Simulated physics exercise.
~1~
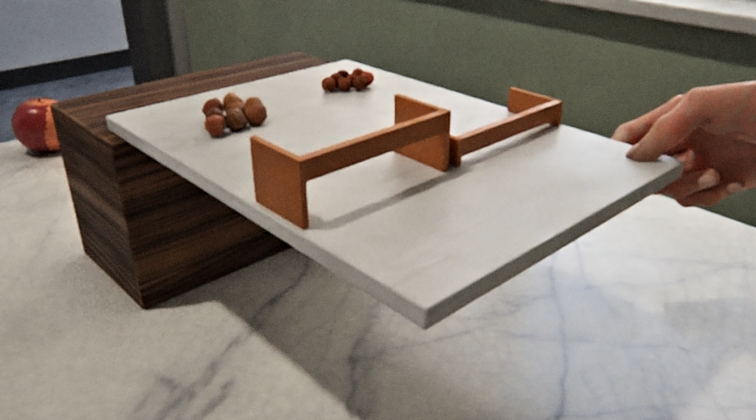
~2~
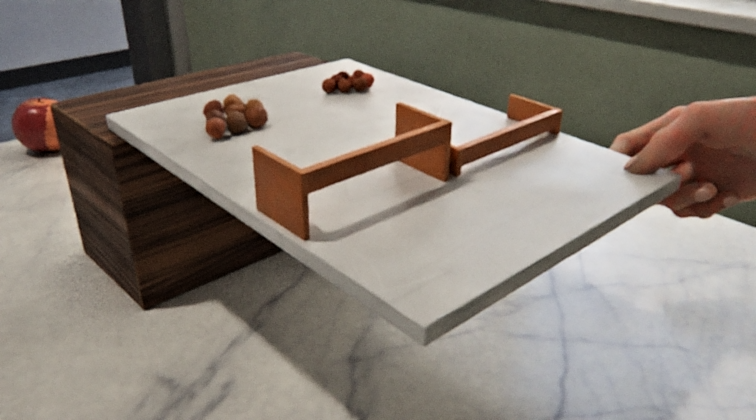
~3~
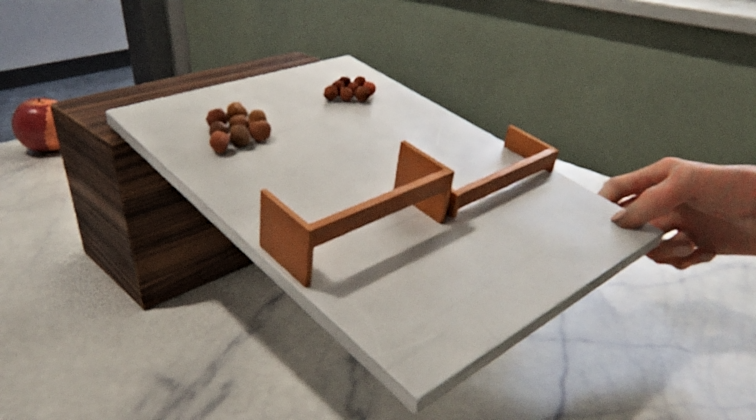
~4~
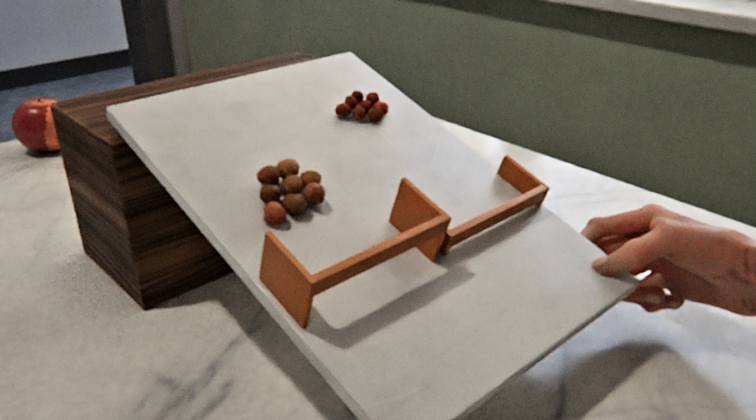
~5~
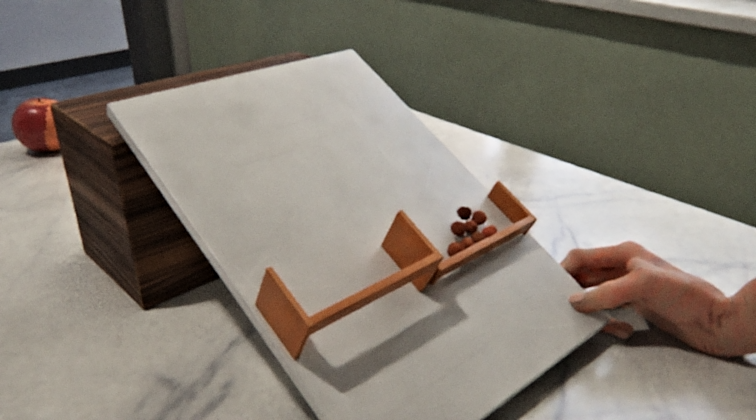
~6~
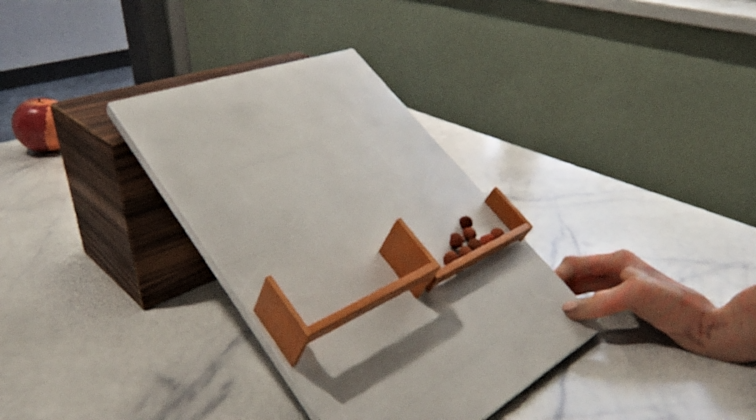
On a marble tabletop, a white board rests with one edge on a dark wooden block while a hand holds up its right end, and a red apple sits behind. Two small clusters of round brown and reddish balls lie near the top, above two orange bars on feet. The hand lowers its end, and the board tilts more steeply while the clusters at first stay put. Then both begin moving down the slope. The nearer cluster passes its bar and is gone from view, while the farther one ends heaped behind its bar, the hand still beside the steeply sloping board.
